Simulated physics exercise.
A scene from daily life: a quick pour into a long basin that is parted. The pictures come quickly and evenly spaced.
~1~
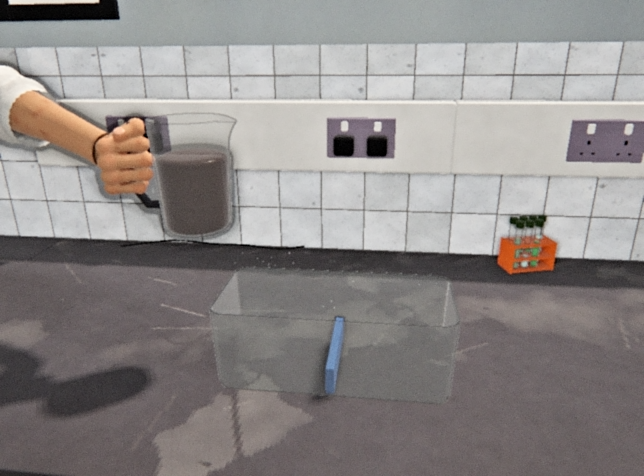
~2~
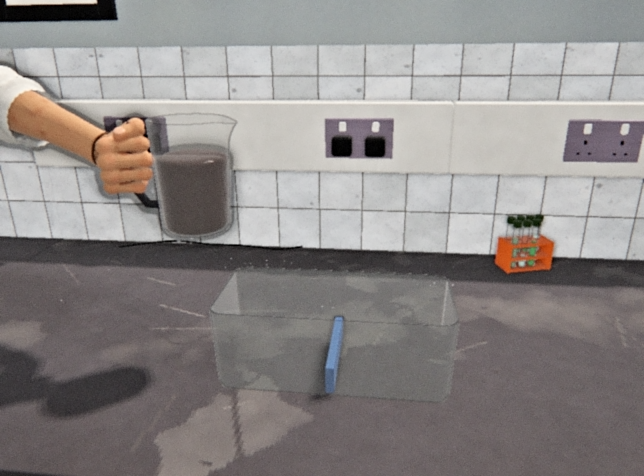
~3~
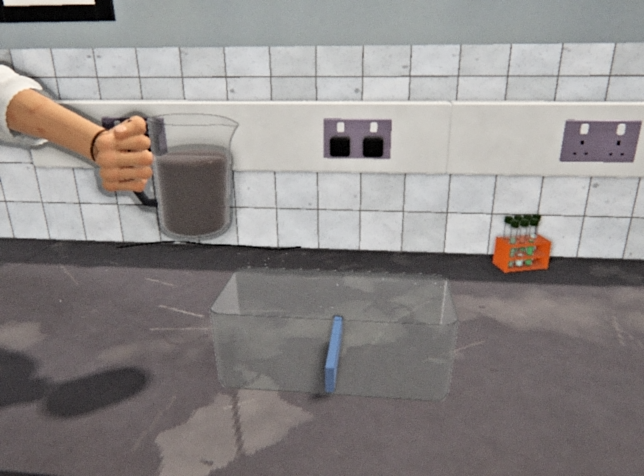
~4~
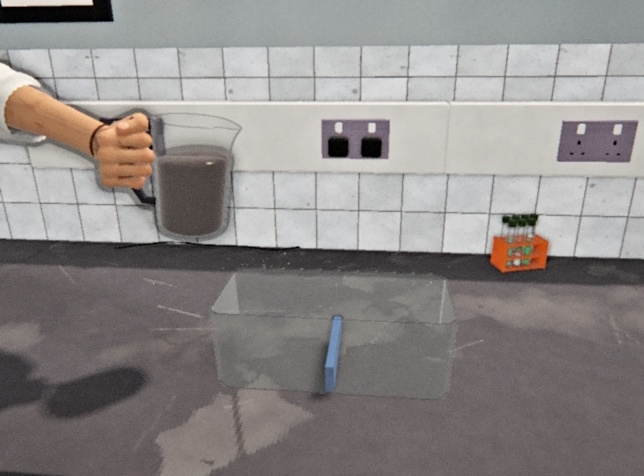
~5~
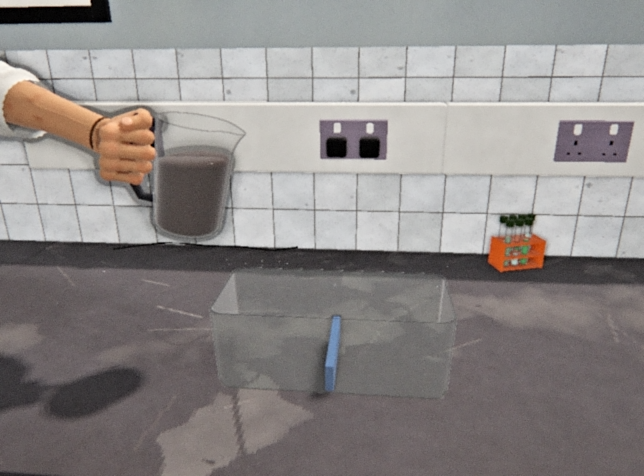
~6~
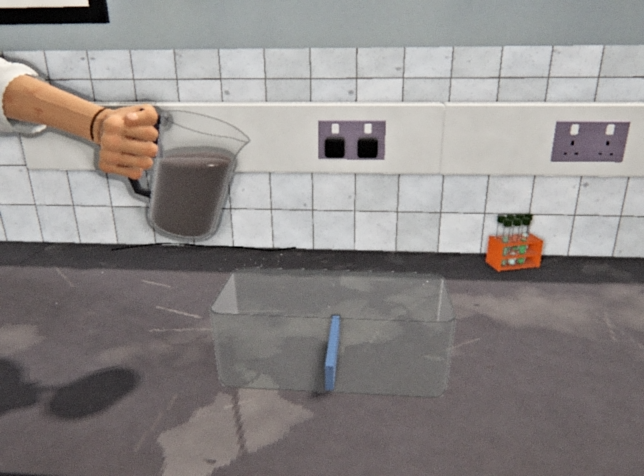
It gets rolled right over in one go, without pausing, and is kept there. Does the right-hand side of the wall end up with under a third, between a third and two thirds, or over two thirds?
The share right of the wall is a minor part, beneath one third.
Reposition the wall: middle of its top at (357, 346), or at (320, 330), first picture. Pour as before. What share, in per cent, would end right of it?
Record: Case 1 near 10 %, case 2 near 20 %.
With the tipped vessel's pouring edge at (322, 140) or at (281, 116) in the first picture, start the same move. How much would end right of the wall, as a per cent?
First about 90, then 90 per cent.
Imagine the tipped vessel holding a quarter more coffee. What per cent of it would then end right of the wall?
About 15 per cent.
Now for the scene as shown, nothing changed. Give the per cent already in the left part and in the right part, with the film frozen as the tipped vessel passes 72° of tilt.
Reading: Left some 0 %, right some 0 %.
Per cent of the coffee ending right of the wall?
5 in a hundred.
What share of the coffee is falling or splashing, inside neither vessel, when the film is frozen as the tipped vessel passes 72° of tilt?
It's close to 5 percent.
A moment on, the tilt is 72° and 93 per cent is still to pour, 0 is left of the wall and 0 right of it.
Next, the tilt is 101° and 41 per cent is still to pour, 32 is left of the wall and 0 right of it.
Then the tilt is 104° and 5 per cent is still to pour, 78 is left of the wall and 2 right of it.
Later the tilt is 104° and 0 per cent is still to pour, 89 is left of the wall and 5 right of it.
Finally, 89 per cent lies left of the wall, 6 right of it and 6 outside.
